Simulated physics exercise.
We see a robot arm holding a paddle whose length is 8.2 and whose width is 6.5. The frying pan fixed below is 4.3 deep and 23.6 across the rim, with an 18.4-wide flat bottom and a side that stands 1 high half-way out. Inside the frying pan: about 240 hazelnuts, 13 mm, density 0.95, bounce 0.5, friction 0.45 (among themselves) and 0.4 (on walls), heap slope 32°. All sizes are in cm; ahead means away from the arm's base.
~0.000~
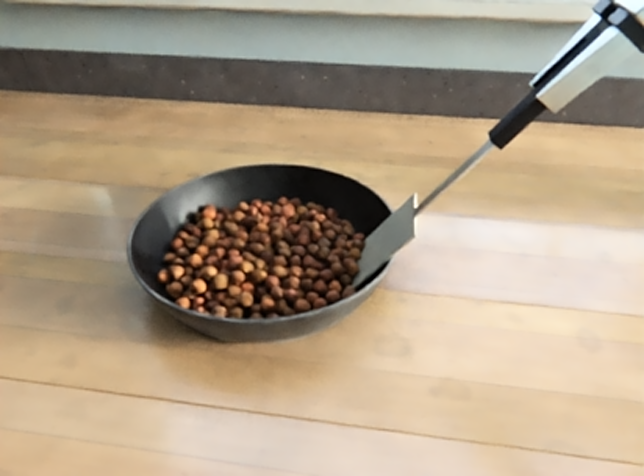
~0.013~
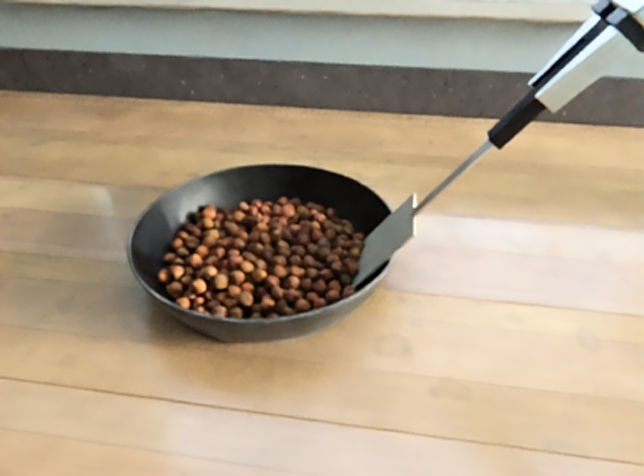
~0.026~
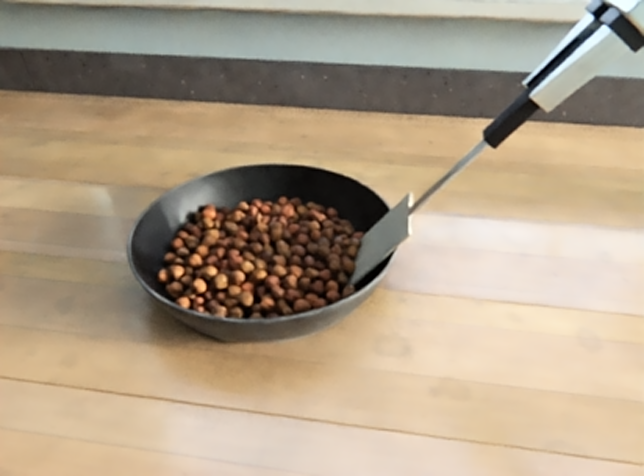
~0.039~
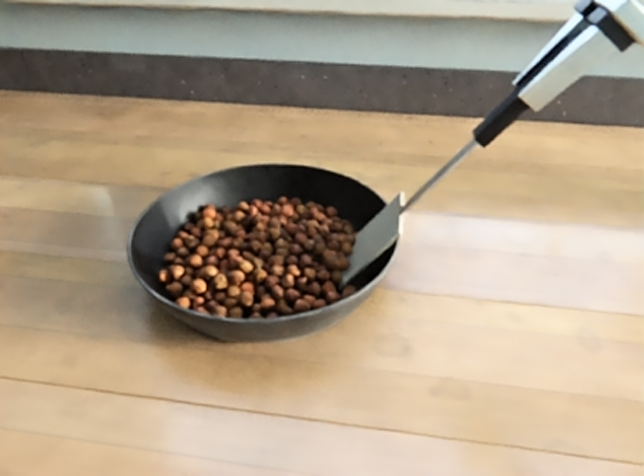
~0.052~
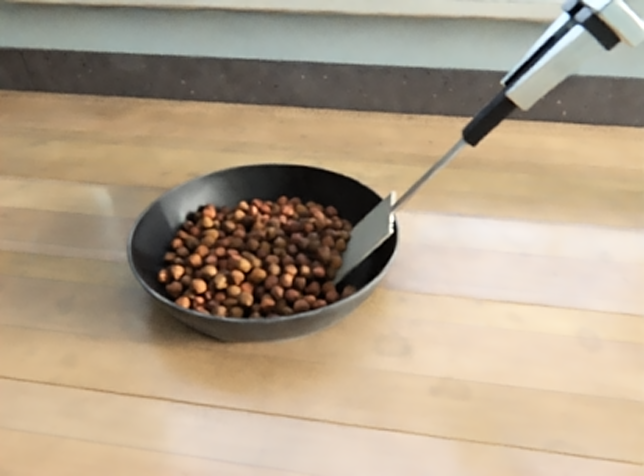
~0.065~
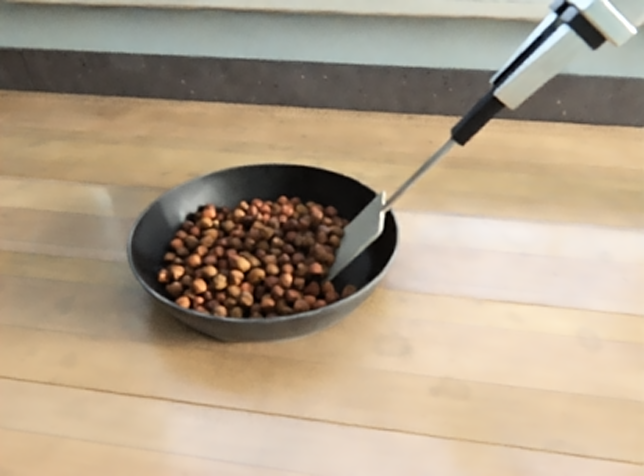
To begin with, a robot arm holds a flat gray paddle against the right inner side of a dark frying pan heaped with hazelnuts on a wooden surface. The arm then moves the paddle a short way left, nudging the nuts at the right edge slightly, while the pan stays still.
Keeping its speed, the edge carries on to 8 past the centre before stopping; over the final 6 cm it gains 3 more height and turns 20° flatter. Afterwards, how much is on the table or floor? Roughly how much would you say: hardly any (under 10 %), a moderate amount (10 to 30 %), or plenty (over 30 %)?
I'd say hardly any.
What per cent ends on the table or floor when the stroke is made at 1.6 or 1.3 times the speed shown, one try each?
Around 20 per cent and around 10 per cent.
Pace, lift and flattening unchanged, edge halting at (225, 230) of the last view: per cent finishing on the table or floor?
Around 0 percent.
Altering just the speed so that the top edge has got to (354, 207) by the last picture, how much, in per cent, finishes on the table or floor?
That share would be some 20 percent.
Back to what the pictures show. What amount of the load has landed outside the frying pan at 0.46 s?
5 %.
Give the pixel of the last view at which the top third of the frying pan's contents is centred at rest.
It is centred around (179, 240).
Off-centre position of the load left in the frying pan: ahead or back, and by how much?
Some 3.5 cm ahead of the centre.
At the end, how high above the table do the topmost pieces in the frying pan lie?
Close to 6.0 centimetres high.
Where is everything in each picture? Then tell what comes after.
The first frame shows the paddle top edge at (416, 213), sloping 54°; upper third of the load around (275, 252), from x 165 to 360, top at y 205; 236 in the frying pan.
The second frame shows the paddle top edge at (415, 213), sloping 54°; upper third of the load around (275, 252), from x 165 to 360, top at y 205.
The third frame shows the paddle top edge at (410, 212), sloping 54°; upper third of the load around (275, 251), from x 165 to 360, top at y 205.
The fourth frame shows the paddle top edge at (402, 211), sloping 54°; upper third of the load around (273, 249), from x 165 to 360, top at y 205.
The fifth frame shows the paddle top edge at (392, 211), sloping 54°; upper third of the load around (275, 246), from x 165 to 355, top at y 205.
The sixth frame shows the paddle top edge at (383, 210), sloping 54°; upper third of the load around (273, 246), from x 165 to 355, top at y 205; 236 in the frying pan.
After 0.14 s, sloping 54°, highest piece 5 above the table; 236 in the frying pan.
After 0.22 s, sloping 46°, highest piece 5 above the table; 236 in the frying pan.
After 0.46 s, sloping 34°, highest piece 5 above the table; 229 in the frying pan, 7 on the table or floor.
After 1.51 s, sloping 34°, highest piece 5 above the table; 229 in the frying pan, 7 on the table or floor.
In the end, 229 in the frying pan, 7 on the table or floor. That is 3 % on the table or floor.
